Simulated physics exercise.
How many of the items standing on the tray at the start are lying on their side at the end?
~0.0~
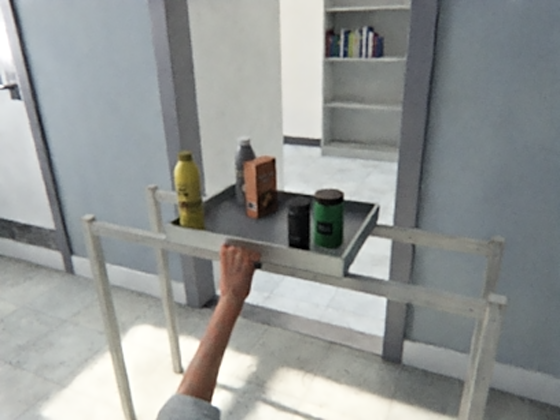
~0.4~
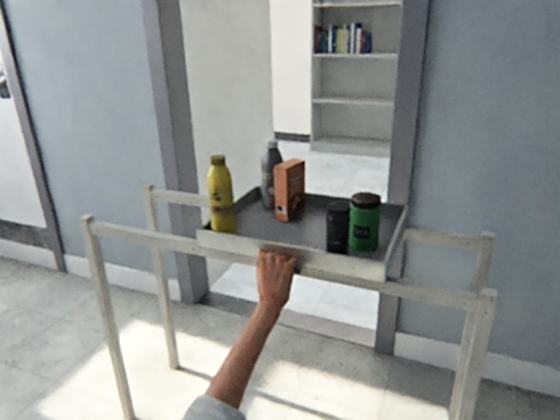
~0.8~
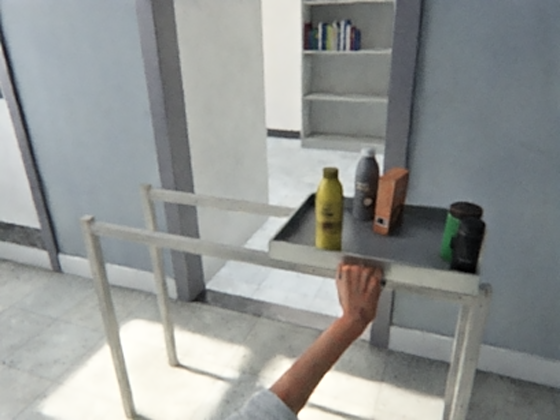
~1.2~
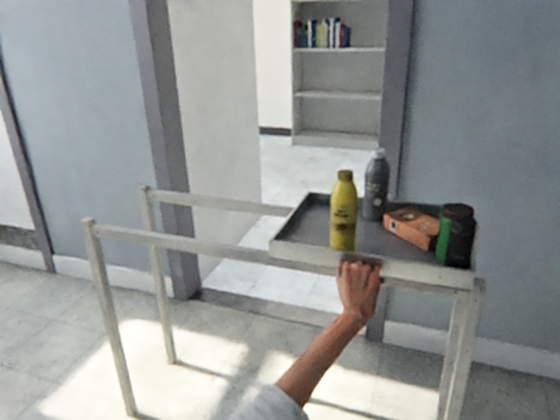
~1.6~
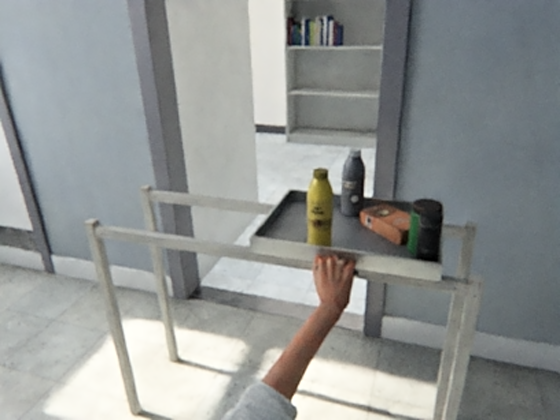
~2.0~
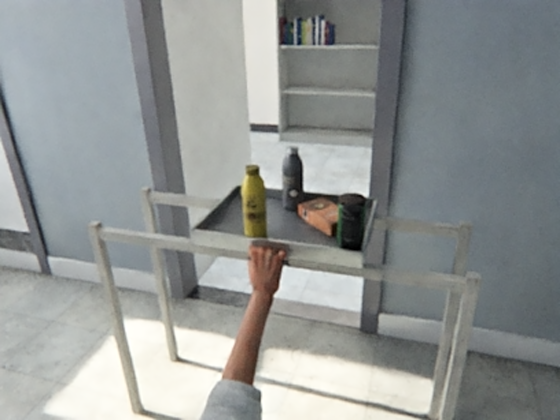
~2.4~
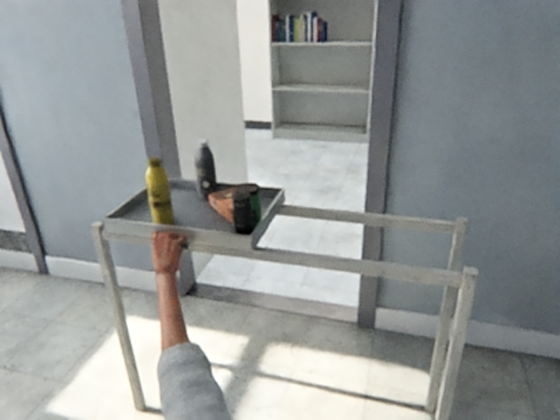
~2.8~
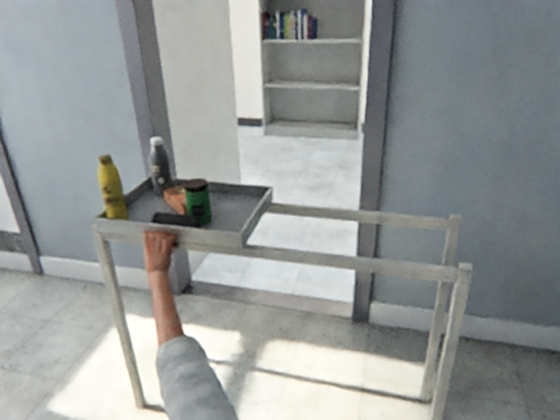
Two of them end up on their side, the orange packet and the black shaker.
